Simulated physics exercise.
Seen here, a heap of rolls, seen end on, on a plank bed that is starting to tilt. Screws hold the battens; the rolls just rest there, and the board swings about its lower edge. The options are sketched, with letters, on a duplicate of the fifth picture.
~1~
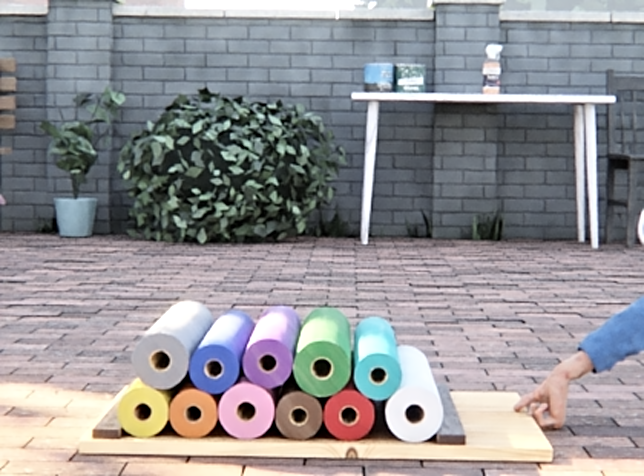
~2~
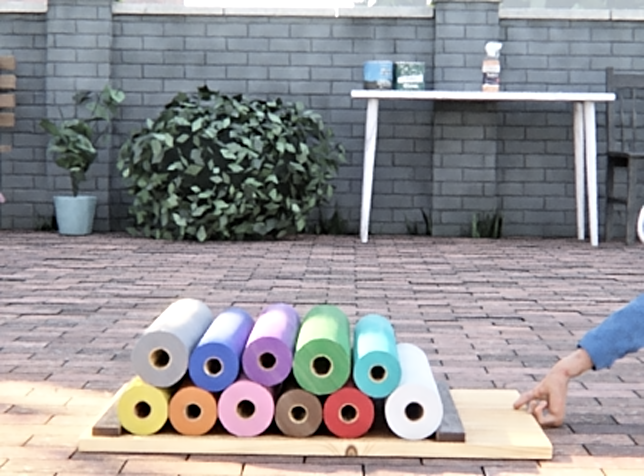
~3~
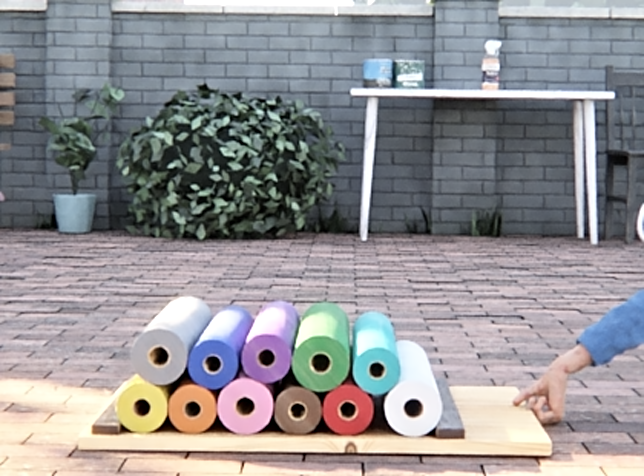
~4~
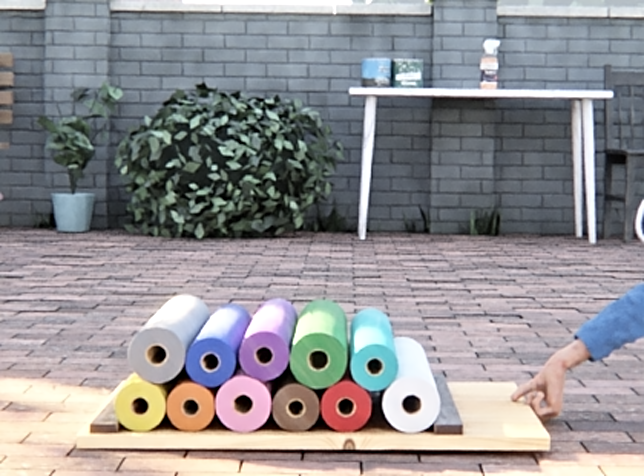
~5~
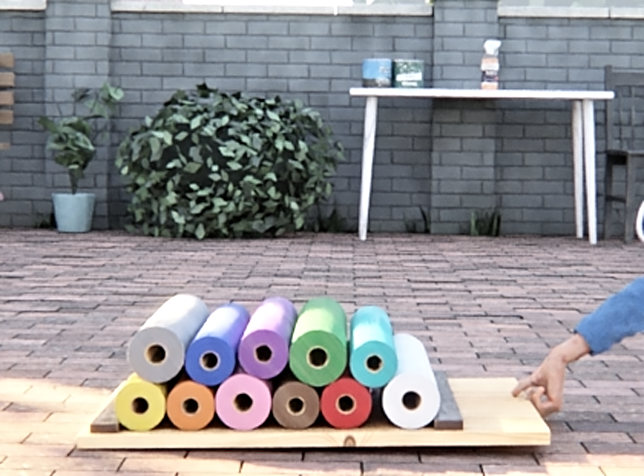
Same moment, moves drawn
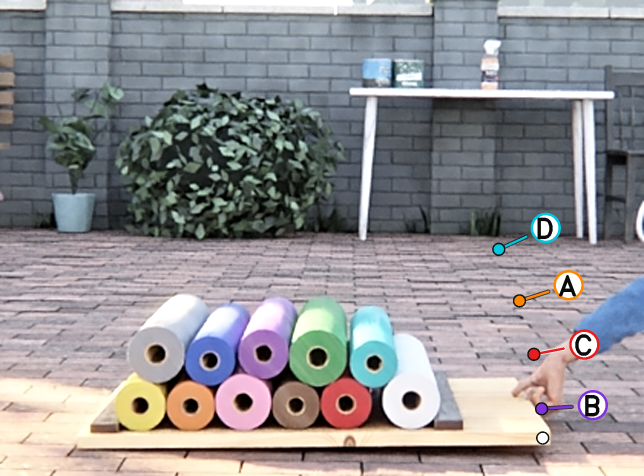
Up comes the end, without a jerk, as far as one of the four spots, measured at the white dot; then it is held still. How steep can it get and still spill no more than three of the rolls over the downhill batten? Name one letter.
Raise it to A.
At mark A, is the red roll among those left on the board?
Yes, with A.
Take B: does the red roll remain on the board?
Yes.
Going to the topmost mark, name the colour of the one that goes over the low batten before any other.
It is the grey one.
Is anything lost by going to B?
No.
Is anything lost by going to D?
Yes.
On the marked copy, A at (520, 301); B at (542, 409); C at (534, 354); D at (499, 249); the white dot at (543, 438).
Following A. Soon after the start, board at 14°.
Later, board at 19°.
In the end, board at 19°, one over the low batten (grey).
As for the rest, B none over the low batten; C none over the low batten; D five over the low batten.
